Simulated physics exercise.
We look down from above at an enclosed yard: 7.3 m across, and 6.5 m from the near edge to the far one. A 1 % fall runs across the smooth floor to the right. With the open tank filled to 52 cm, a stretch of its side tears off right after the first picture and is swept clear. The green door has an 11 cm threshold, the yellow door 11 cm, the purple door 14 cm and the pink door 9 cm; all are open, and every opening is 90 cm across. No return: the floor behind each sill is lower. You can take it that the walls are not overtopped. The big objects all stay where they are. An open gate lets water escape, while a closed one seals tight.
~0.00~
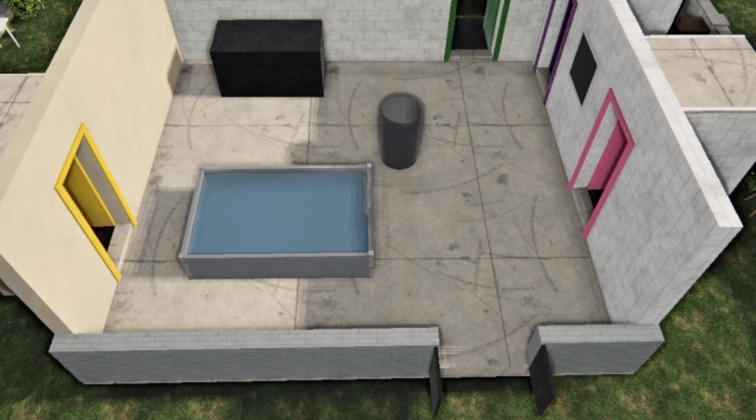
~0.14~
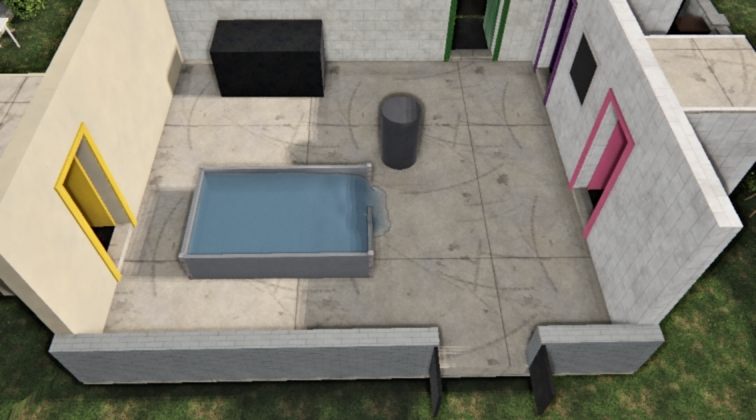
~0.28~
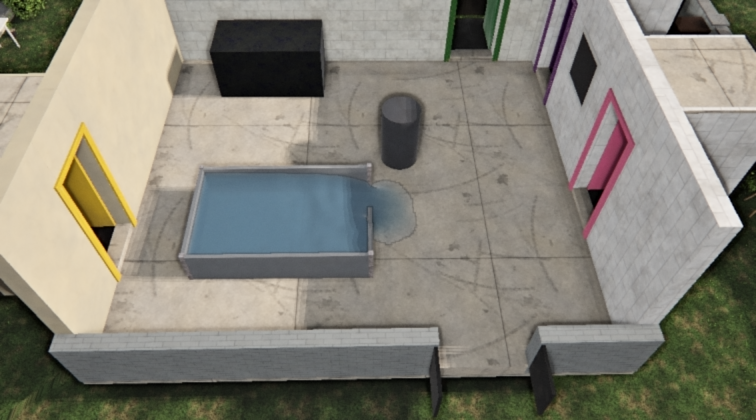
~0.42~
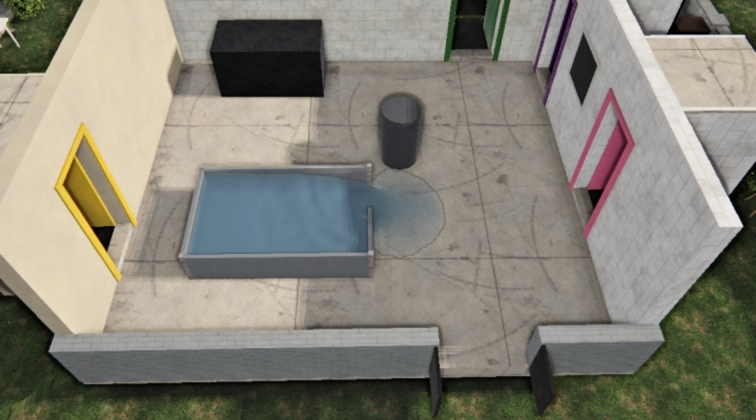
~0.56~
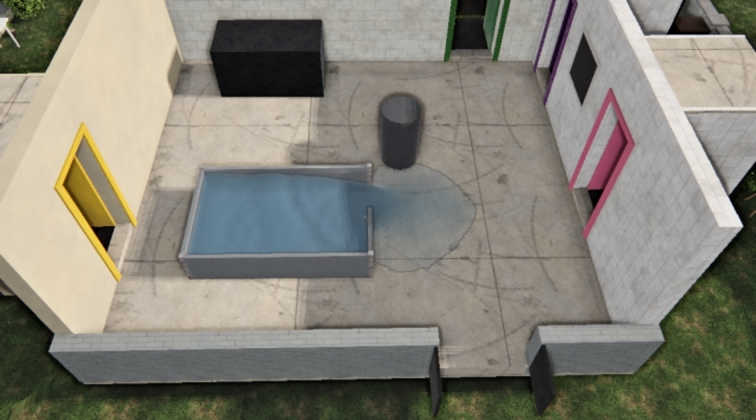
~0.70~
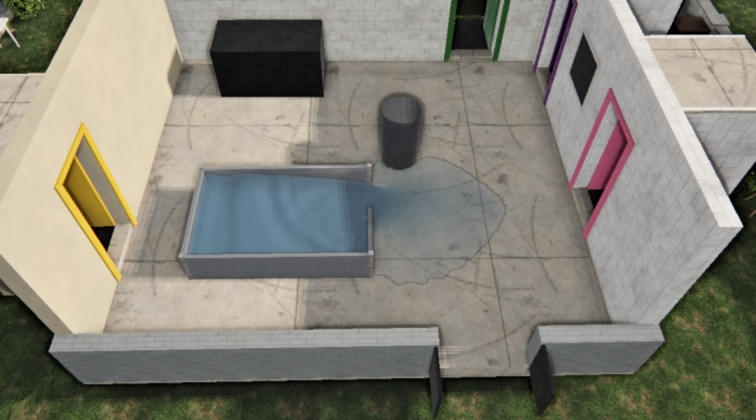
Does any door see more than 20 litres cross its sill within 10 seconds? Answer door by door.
Taking each door, the green door does not; the yellow door does not; the purple door does not; the pink door does.
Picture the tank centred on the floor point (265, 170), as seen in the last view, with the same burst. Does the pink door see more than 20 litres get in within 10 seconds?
Lab note: Pink door limit not exceeded.
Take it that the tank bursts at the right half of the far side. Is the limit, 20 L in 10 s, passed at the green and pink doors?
Against that limit: Green below, pink not over.
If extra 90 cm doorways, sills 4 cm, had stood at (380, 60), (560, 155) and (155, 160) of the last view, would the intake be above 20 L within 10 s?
First doorway falls short, second gets there, third falls short.
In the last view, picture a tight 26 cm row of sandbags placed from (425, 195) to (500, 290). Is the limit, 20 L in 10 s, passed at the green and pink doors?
Well, the green one ends up within bounds and the pink one ends up within bounds.
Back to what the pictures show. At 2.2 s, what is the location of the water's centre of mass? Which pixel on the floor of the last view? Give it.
Around (352, 221).
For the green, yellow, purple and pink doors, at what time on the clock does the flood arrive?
Arrival: Green 3.4 s, yellow not in the 10 s, purple 2.4 s, pink 1.1 s.
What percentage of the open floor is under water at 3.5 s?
Close to 35 in a hundred parts are wet.
After 1.4 s water covers 20 % of the floor and is deepest (29 cm) near (380, 210); green door not reached, yellow door not reached, purple door not reached, pink door 13 cm at the sill, 0 L in.
After 2.2 s water covers 30 % of the floor and is deepest (26 cm) near (380, 210); green door not reached, yellow door not reached, purple door not reached, pink door 20 cm at the sill, 20 L in.
After 3.5 s water covers 35 % of the floor and is deepest (21 cm) near (530, 66); green door 5 cm at the sill, 0 L in, yellow door not reached, purple door 9 cm at the sill, 0 L in, pink door 19 cm at the sill, 78 L in.
After 6.0 s water covers 55 % of the floor and is deepest (14 cm) near (380, 210); green door 10 cm at the sill, 1 L in, yellow door not reached, purple door 11 cm at the sill, 1 L in, pink door 13 cm at the sill, 120 L in.
After 10.0 s water covers 80 % of the floor and is deepest (10 cm) near (542, 107); green door 8 cm at the sill, 2 L in, yellow door not reached, purple door 10 cm at the sill, 1 L in, pink door 9 cm at the sill, 138 L in.
